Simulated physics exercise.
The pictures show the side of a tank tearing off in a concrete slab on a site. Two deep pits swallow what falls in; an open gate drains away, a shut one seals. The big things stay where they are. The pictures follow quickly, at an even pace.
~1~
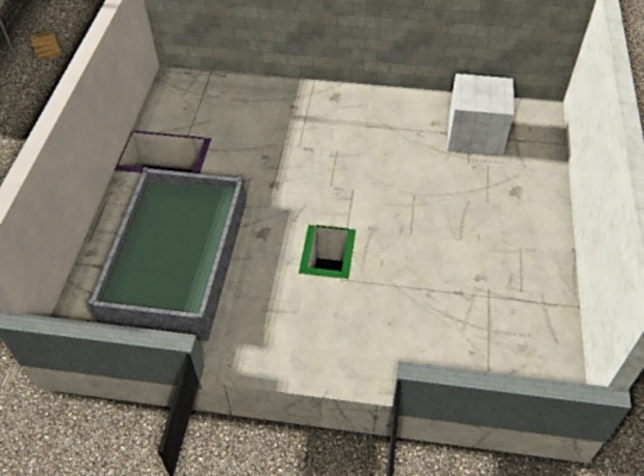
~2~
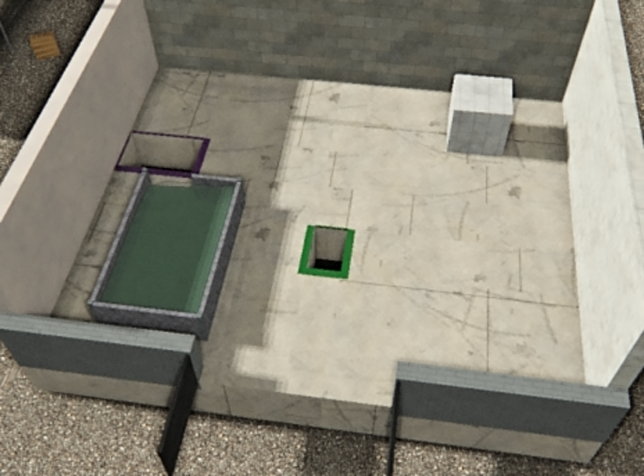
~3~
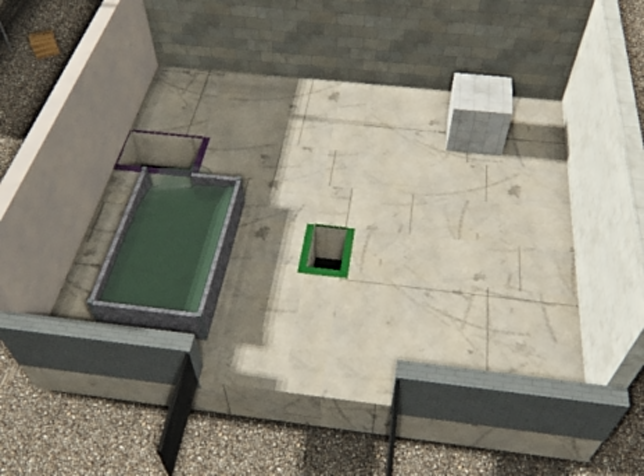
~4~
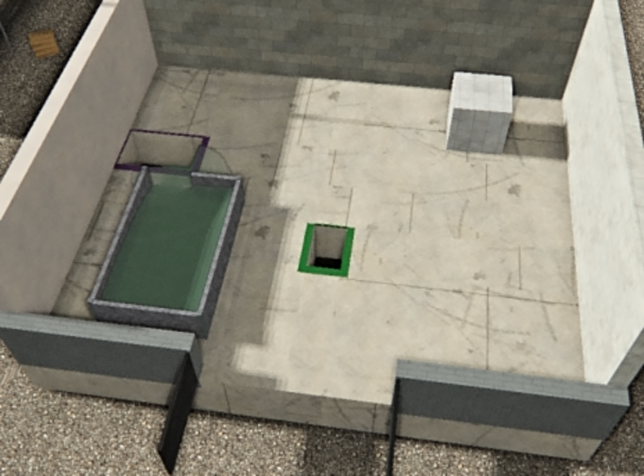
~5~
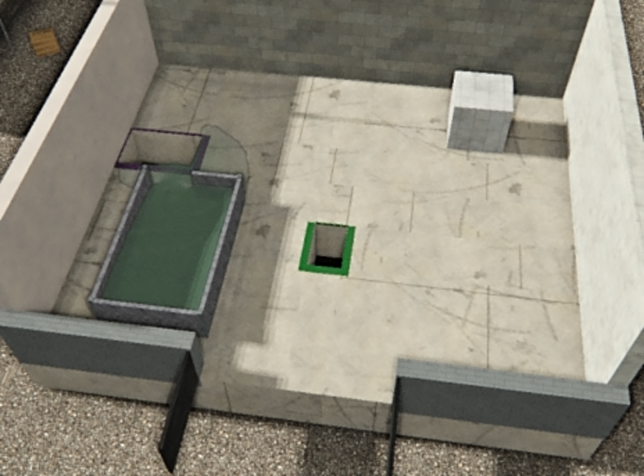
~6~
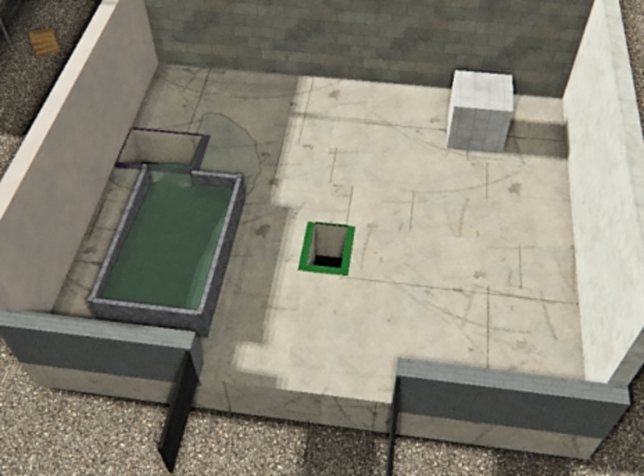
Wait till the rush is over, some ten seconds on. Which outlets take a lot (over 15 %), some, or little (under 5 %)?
One by one: The gate takes not even 5 %; the green pit takes not even 5 %; the purple pit takes above 15 %.
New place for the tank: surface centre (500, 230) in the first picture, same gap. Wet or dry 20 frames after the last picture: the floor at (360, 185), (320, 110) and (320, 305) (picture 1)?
In turn: Covered, flooded, no water.
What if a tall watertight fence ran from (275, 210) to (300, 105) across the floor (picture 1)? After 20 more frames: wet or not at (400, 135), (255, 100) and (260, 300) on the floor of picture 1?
In turn: Dry, covered, clear.
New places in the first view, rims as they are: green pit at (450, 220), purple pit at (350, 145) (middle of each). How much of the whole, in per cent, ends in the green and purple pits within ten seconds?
In per cent: Green 2, purple 20.
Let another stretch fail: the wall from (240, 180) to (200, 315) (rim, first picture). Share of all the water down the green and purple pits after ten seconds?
In per cent: Green 30, purple 0.
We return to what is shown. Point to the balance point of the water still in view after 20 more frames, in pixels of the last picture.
Around (196, 230).
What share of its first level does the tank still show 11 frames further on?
Some 68 per cent.
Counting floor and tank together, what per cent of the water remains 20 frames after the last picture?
About 68 per cent.
A moment on, water covers 10 % of the floor; the gate 0 %, the green pit 0 %, the purple pit 12 %.
Next, water covers 15 % of the floor; the gate 0 %, the green pit 0 %, the purple pit 21 %.
Then, water covers 15 % of the floor; the gate 0 %, the green pit 0 %, the purple pit 31 %.
Later, water covers 25 % of the floor; the gate 0 %, the green pit 0 %, the purple pit 44 %.
In the end, water covers 25 % of the floor; the gate 0 %, the green pit 0 %, the purple pit 57 %.
